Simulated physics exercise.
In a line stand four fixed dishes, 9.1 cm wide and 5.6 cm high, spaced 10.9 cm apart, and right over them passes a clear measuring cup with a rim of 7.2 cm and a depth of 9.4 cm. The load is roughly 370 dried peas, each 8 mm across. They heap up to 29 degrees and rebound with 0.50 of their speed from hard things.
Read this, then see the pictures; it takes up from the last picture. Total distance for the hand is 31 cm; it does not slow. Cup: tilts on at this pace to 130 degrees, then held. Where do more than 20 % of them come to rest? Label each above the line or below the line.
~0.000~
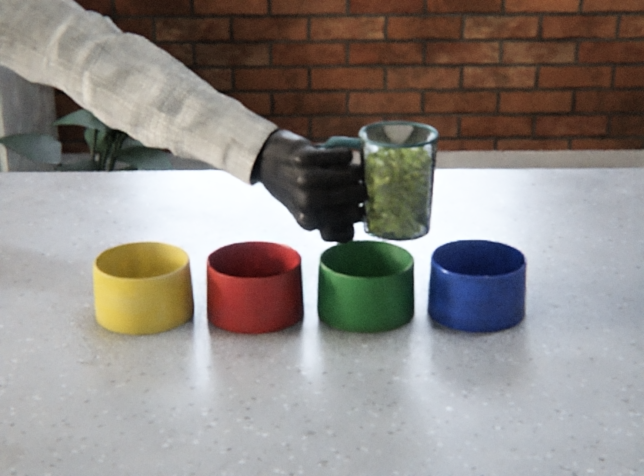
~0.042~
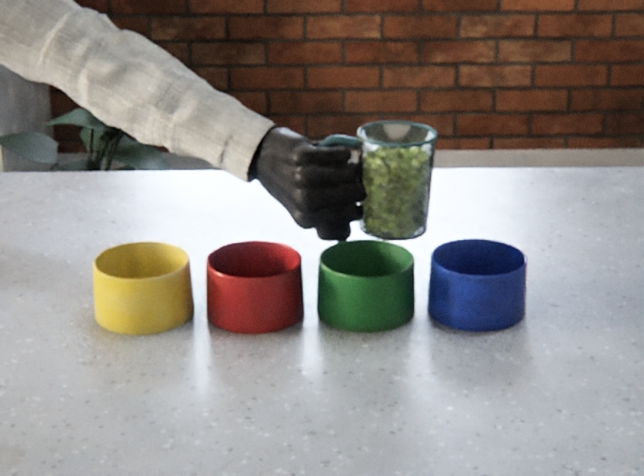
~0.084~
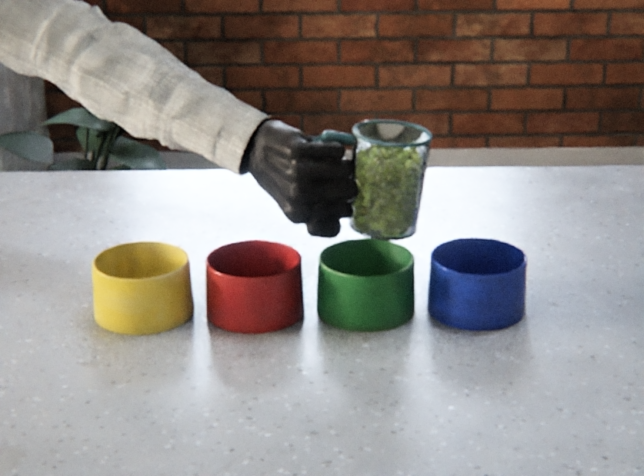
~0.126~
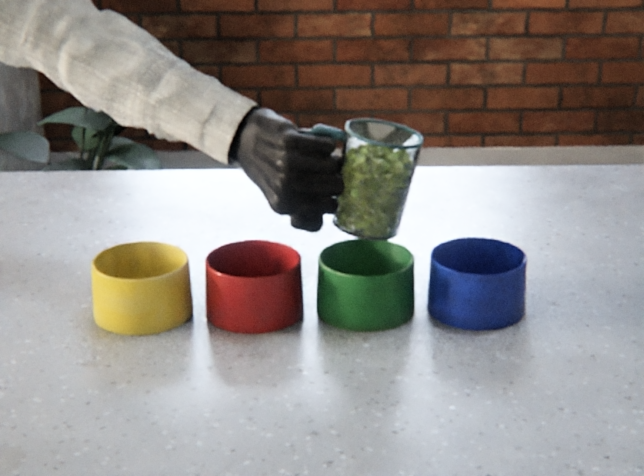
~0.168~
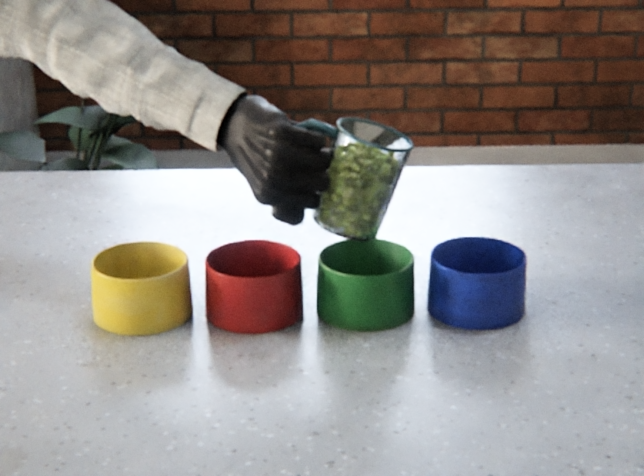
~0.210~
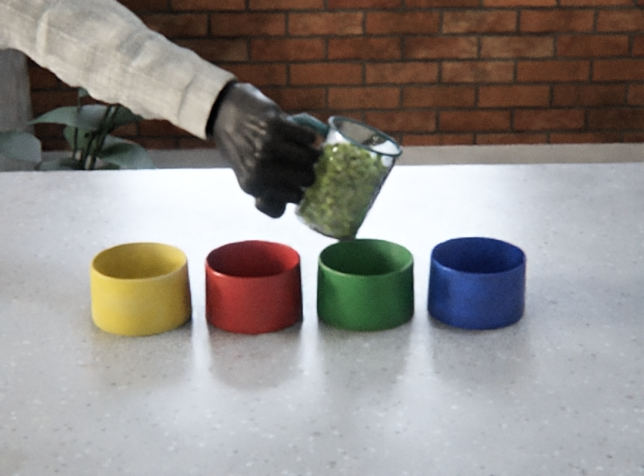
Red: Below the line; blue: Below the line; green: Below the line; yellow: Above the line; counter: Below the line.
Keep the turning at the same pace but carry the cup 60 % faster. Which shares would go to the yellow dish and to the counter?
Yellow: 100; counter: 0.
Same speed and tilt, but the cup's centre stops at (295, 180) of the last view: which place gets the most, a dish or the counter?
Result: Largest portion at green.
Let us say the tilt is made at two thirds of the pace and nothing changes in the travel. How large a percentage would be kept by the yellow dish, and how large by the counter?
It would be yellow 100 and counter 0.
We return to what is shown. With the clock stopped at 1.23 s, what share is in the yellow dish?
Close to 80 percent of the load.
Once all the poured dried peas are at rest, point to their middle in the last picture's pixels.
Est. centre at rest: (144, 295) px.
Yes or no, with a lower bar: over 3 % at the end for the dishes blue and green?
For blue, it does not, for green, it does not.
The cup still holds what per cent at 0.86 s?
About 65 %.
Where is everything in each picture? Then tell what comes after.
Cup at (398, 182), tilt 0 degrees, lip at (437, 134), moved 0.0 cm; middle of the pieces at (400, 188); blue dish at (479, 258); green dish at (366, 259); red dish at (254, 260); yellow dish at (142, 260), in the first frame.
Cup at (395, 181), tilt 1 degrees, lip at (435, 134), moved 0.2 cm; middle of the pieces at (397, 188), in the second frame.
Cup at (387, 181), tilt 5 degrees, lip at (431, 136), moved 1.0 cm; middle of the pieces at (389, 187), in the third frame.
Cup at (375, 180), tilt 10 degrees, lip at (422, 140), moved 2.2 cm; middle of the pieces at (376, 187), in the fourth frame.
Cup at (360, 180), tilt 17 degrees, lip at (412, 145), moved 3.5 cm; middle of the pieces at (360, 187), in the fifth frame.
Cup at (345, 180), tilt 24 degrees, lip at (400, 151), moved 4.9 cm; middle of the pieces at (345, 187); blue dish at (478, 255); green dish at (366, 257); red dish at (253, 259); yellow dish at (139, 261). The cup turns about 160 degrees a second and travels 33 cm a second, in the sixth frame.
Then, at 0.60 s, tilt 85 degrees; cup holds 100 %.
After 0.86 s, tilt 126 degrees; cup holds 65 %, red 10 %, yellow 15 %.
Then, at 1.23 s, tilt 130 degrees; cup holds 0 %, red 10 %, yellow 80 %.
By 1.7 s all is still; red 10 %, blue 0 %, green 0 %, yellow 80 %, counter 10 %.
